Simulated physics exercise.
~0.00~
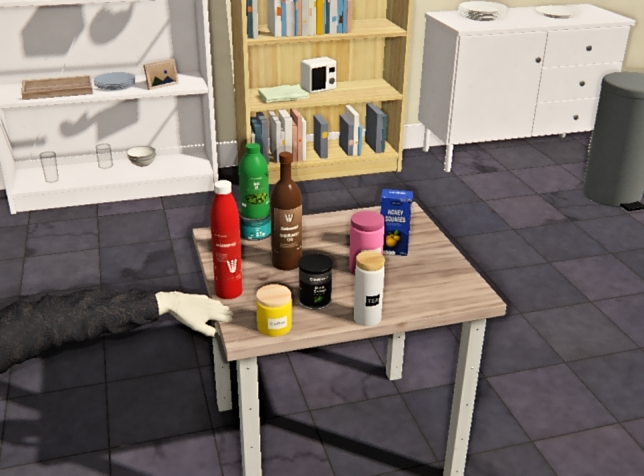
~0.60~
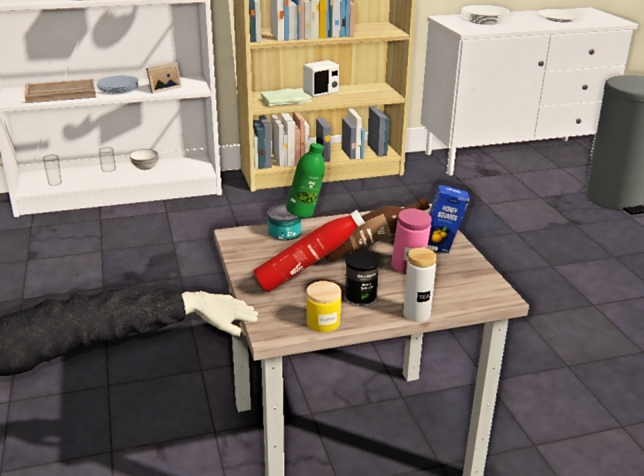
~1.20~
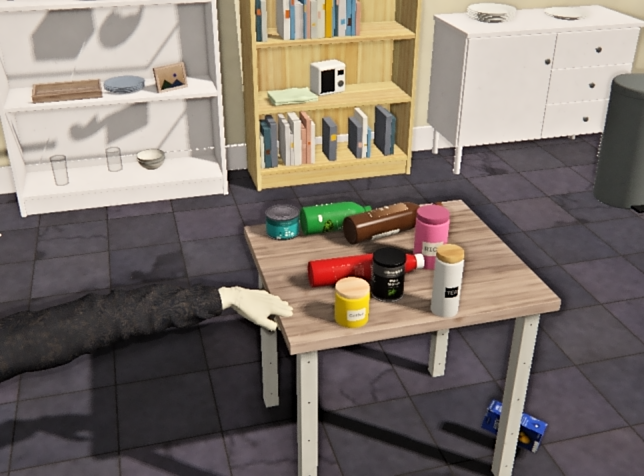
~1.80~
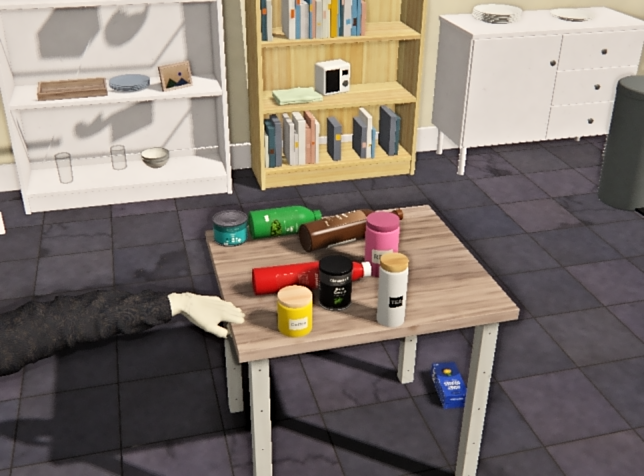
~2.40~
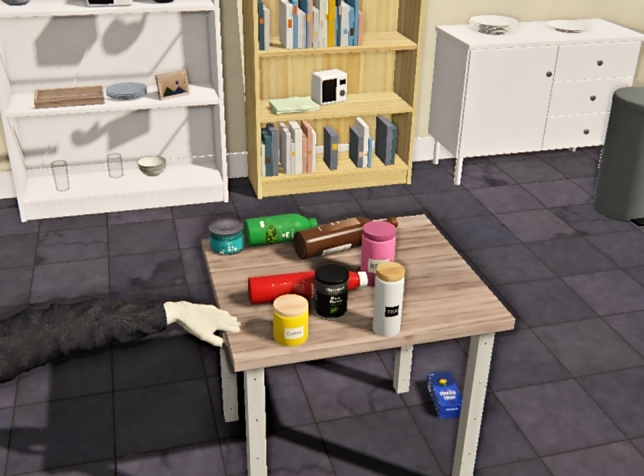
A gloved hand jolts a table, toppling three bottles and dropping a blue carton.
